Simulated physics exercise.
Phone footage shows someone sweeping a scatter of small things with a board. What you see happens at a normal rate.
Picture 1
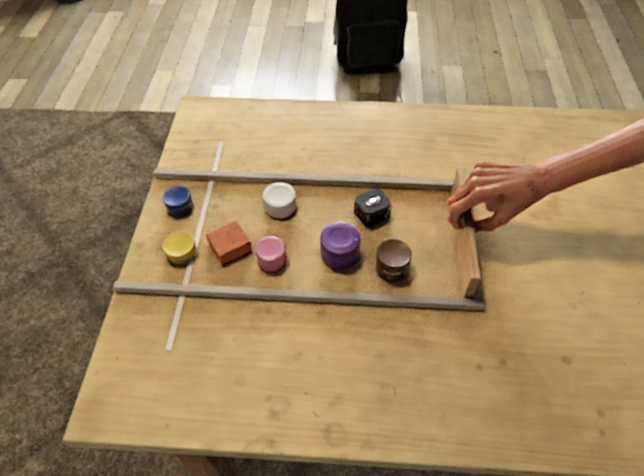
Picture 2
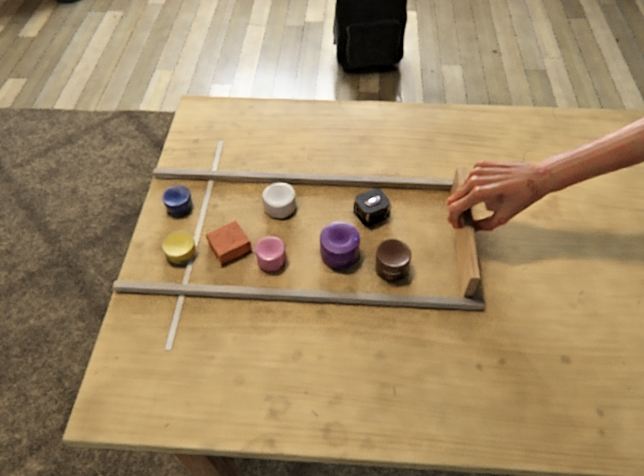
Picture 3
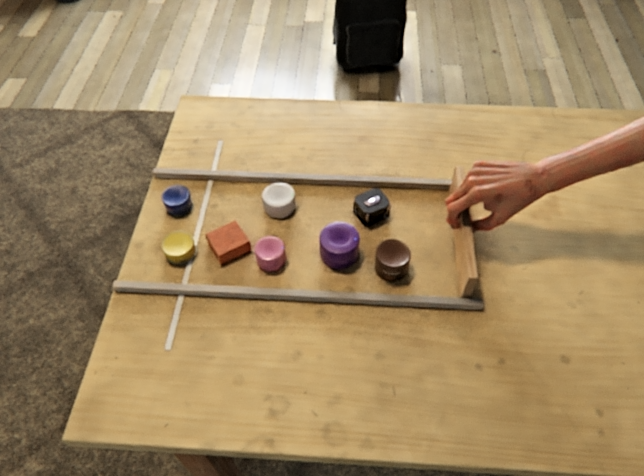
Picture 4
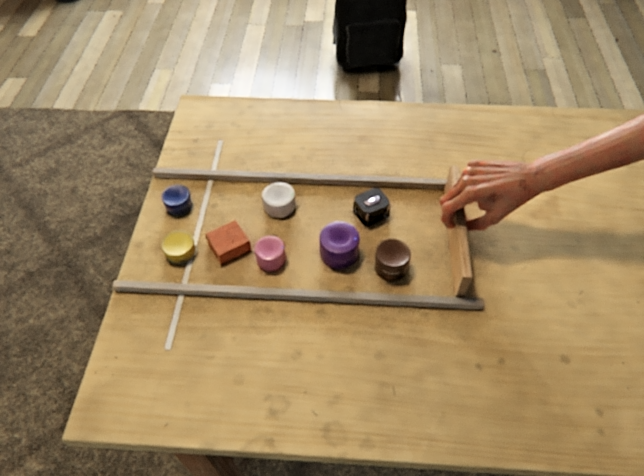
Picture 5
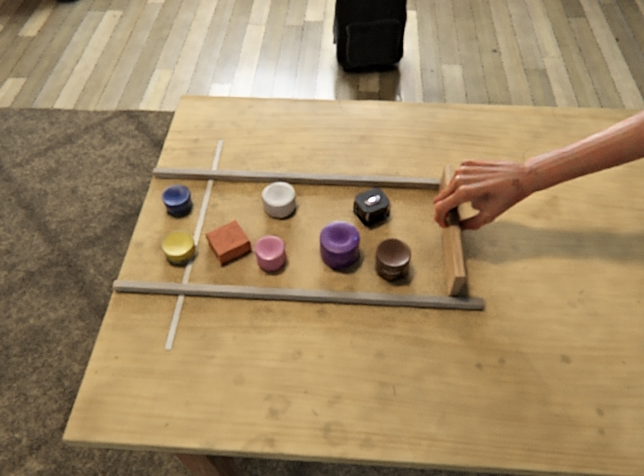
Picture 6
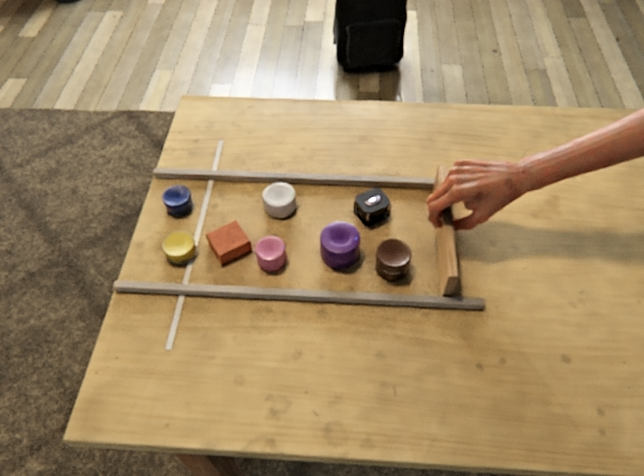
We see small pots, tins, lids and an orange block scattered between two rails on a wooden table, as a hand at the right slides an upright board slightly leftward while the small items stay in place.
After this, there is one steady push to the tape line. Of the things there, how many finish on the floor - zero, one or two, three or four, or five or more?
One or two finish on the floor.
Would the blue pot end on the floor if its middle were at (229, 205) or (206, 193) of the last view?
Safe; Gone.
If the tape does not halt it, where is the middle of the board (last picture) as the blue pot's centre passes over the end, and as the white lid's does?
The middle is at (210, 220) when it's the blue pot, and at (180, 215) when it's the white lid.
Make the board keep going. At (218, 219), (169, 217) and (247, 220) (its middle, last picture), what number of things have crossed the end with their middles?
Respectively 0, 5 and 0.
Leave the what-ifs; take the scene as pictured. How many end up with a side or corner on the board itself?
Contact count: 3.
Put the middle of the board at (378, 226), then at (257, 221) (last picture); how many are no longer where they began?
Tally: First 3; then 7.
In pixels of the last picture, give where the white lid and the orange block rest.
White lid: (161, 196); orange block: (142, 240).
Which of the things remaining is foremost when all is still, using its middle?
Result - the orange block.
Soon after, none off yet; blue pot at rest near (178, 201); yellow tin at rest near (180, 248); orange block at rest near (229, 242).
After that, none off yet; blue pot at rest near (178, 201); yellow tin at rest near (180, 248); orange block displaced a little near (216, 238).
In the end, the number that fall off is one or two; gone, yellow tin and blue pot.
